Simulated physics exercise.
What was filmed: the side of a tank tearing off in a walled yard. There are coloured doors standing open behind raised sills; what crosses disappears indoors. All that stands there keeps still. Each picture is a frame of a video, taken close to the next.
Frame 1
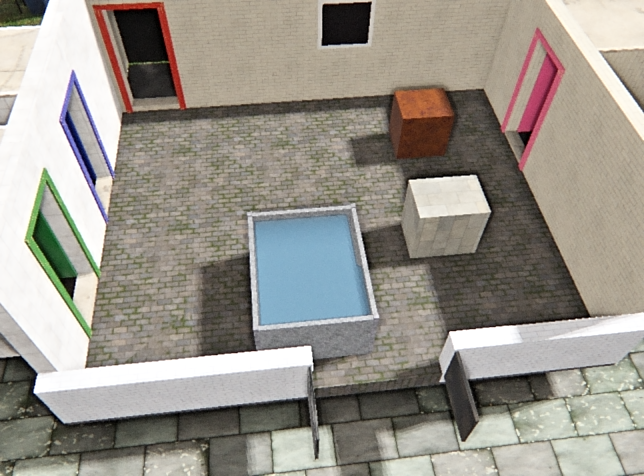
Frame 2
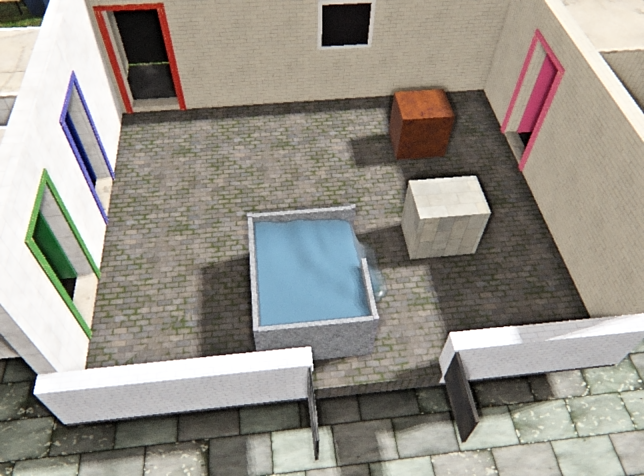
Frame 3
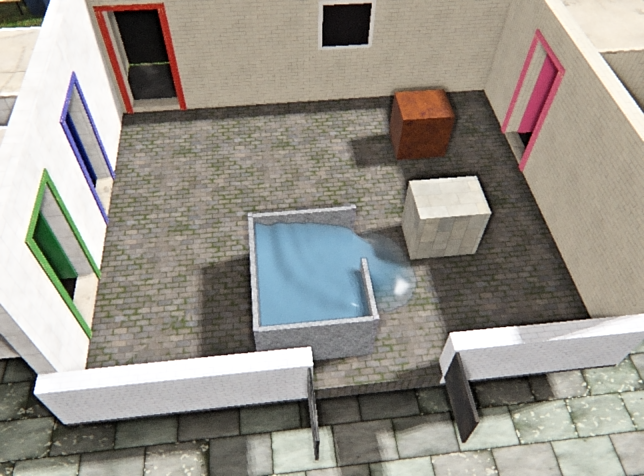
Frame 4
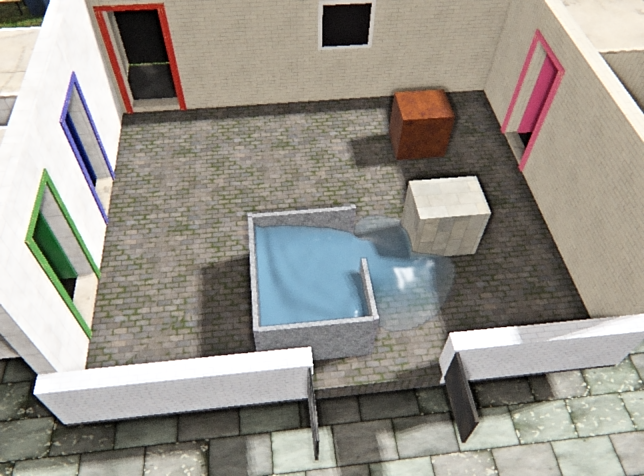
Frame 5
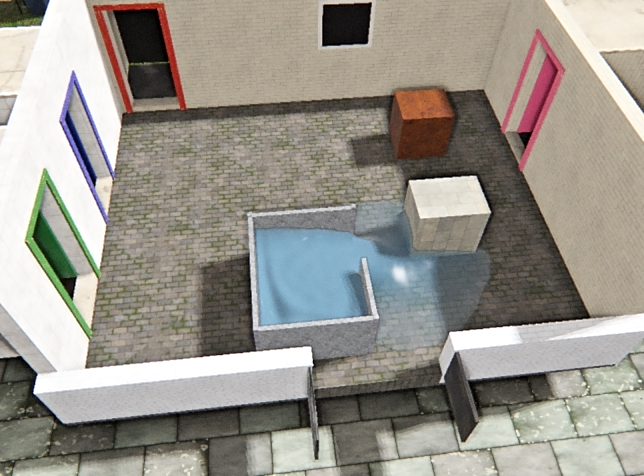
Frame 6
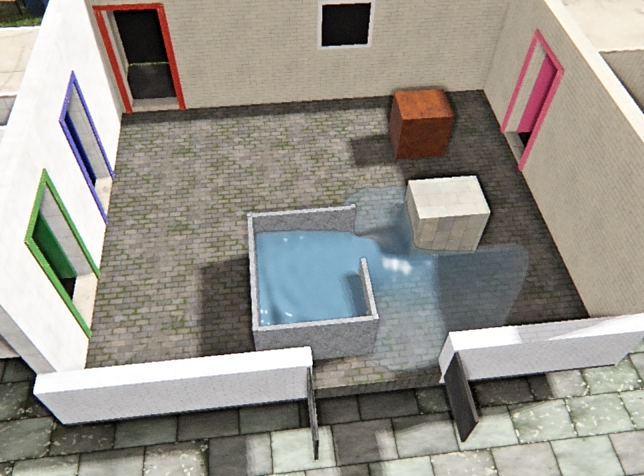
A walled yard paved in grey brick, seen from high above by a still camera, has a red-framed doorway at the back left, blue and green ones on the left wall and a pink one on the right. A grey-walled tank of blue water stands near the centre, with a pale block and a rust-brown block to its right. The tank's right side opens, and water pours out, spreading rightward across the paving and around the pale block.
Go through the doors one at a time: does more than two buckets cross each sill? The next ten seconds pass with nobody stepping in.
Outcome: The blue door respects the limit for sure; the green door respects the limit for sure; the pink door breaks the limit for sure; the red door respects the limit for sure.
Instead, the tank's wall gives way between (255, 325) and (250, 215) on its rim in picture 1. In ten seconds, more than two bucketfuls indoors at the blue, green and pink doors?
Door by door, the blue door crosses the threshold, then the green door crosses the threshold, then the pink door misses the threshold.
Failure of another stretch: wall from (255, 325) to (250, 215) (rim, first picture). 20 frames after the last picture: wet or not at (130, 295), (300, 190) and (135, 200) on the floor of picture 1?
Taking the points in order: Swamped, unwetted and swamped.
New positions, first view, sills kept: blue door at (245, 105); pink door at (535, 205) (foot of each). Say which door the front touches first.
Result: The door marked pink.
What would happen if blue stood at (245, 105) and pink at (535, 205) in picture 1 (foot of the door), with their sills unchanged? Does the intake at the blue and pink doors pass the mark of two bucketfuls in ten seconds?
One by one: The blue one stays under; the pink one is over.
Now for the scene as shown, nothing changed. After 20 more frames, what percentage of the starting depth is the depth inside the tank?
I'd put it close to 30 in a hundred.
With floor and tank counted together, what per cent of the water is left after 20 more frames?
Around 98 percent.
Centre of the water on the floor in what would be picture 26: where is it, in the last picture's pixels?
Close to (406, 244).
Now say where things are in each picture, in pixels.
The first frame shows still water in the water tank at (309, 266).
In the second frame, the front is at (376, 297), out from the gap at (354, 258).
In the third frame, water pours out at (354, 260) and has run to (409, 287).
In the fourth frame, water pours out at (353, 262) and has run to (449, 277).
In the fifth frame, the front is at (485, 257), out from the gap at (353, 261).
In the sixth frame, the front is at (518, 248), out from the gap at (353, 261).
A moment on, water covers 25 % of the floor; the blue door not reached, the green door not reached, the pink door not reached, the red door not reached.
Next, water covers 40 % of the floor; the blue door not reached, the green door not reached, the pink door wet at the sill, nothing in, the red door not reached.
Then, water covers 55 % of the floor; the blue door not reached, the green door not reached, the pink door over two buckets in, the red door wet at the sill, nothing in.
Later, water covers 70 % of the floor; the blue door wet at the sill, nothing in, the green door not reached, the pink door over two buckets in, the red door wet at the sill, nothing in.
In the end, water covers 95 % of the floor; the blue door wet at the sill, nothing in, the green door wet at the sill, nothing in, the pink door far over two buckets in, the red door wet at the sill, nothing in.
